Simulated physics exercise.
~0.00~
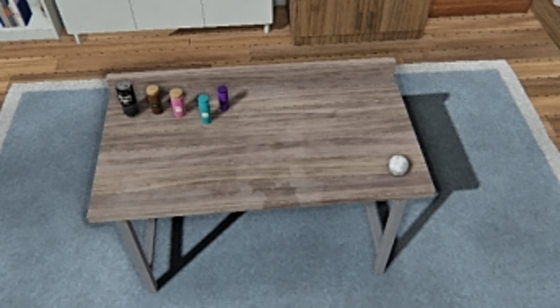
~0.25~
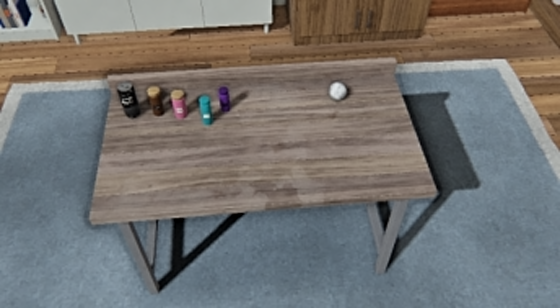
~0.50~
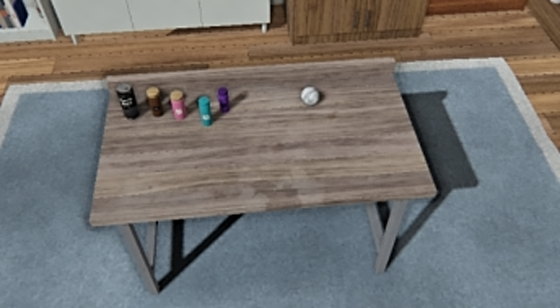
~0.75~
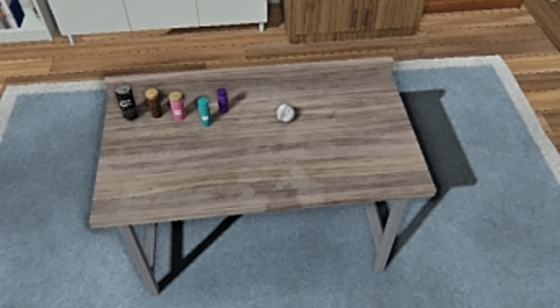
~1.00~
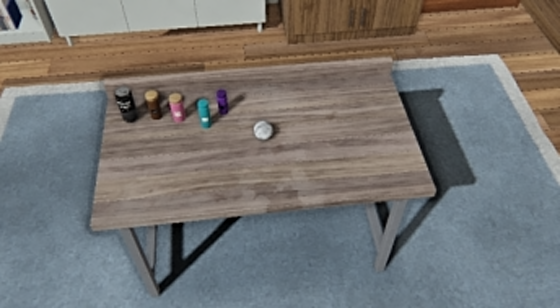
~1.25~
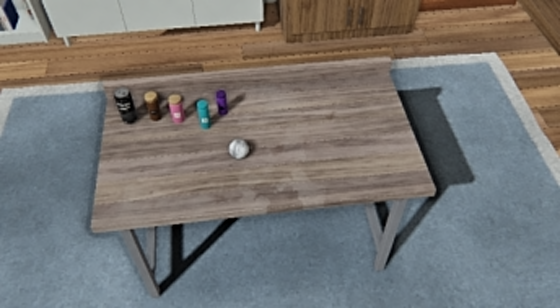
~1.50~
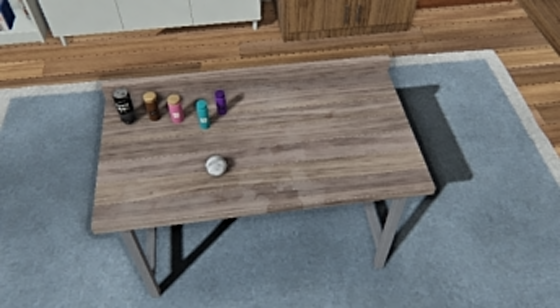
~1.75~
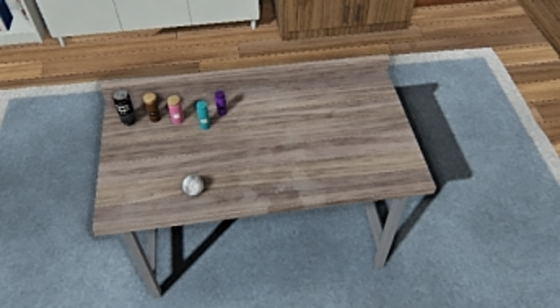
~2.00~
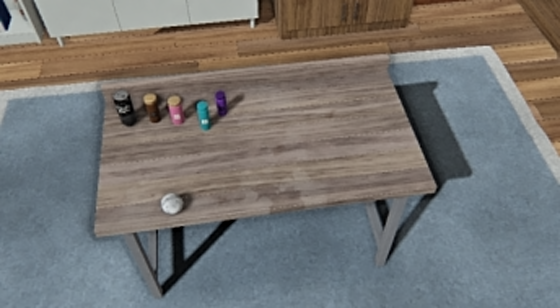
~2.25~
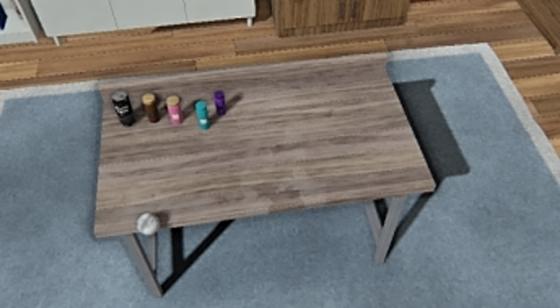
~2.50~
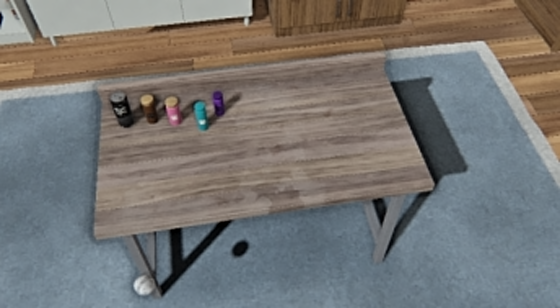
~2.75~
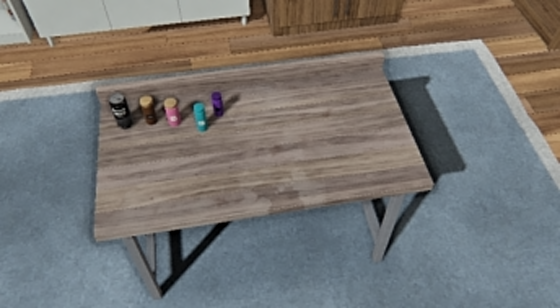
A white ball rolls across a wooden table standing on a blue-grey rug, seen from above while the view drifts slightly. Black, brown, pink, turquoise and purple containers stand grouped near the far left corner. From the right side, the ball travels left and away to the far edge, where a low rail runs, then comes back toward the near side, still heading left. It passes the containers without touching them, drops off the near edge at the left and falls beside a table leg. Finally the ball is out of sight, and all five containers remain standing.
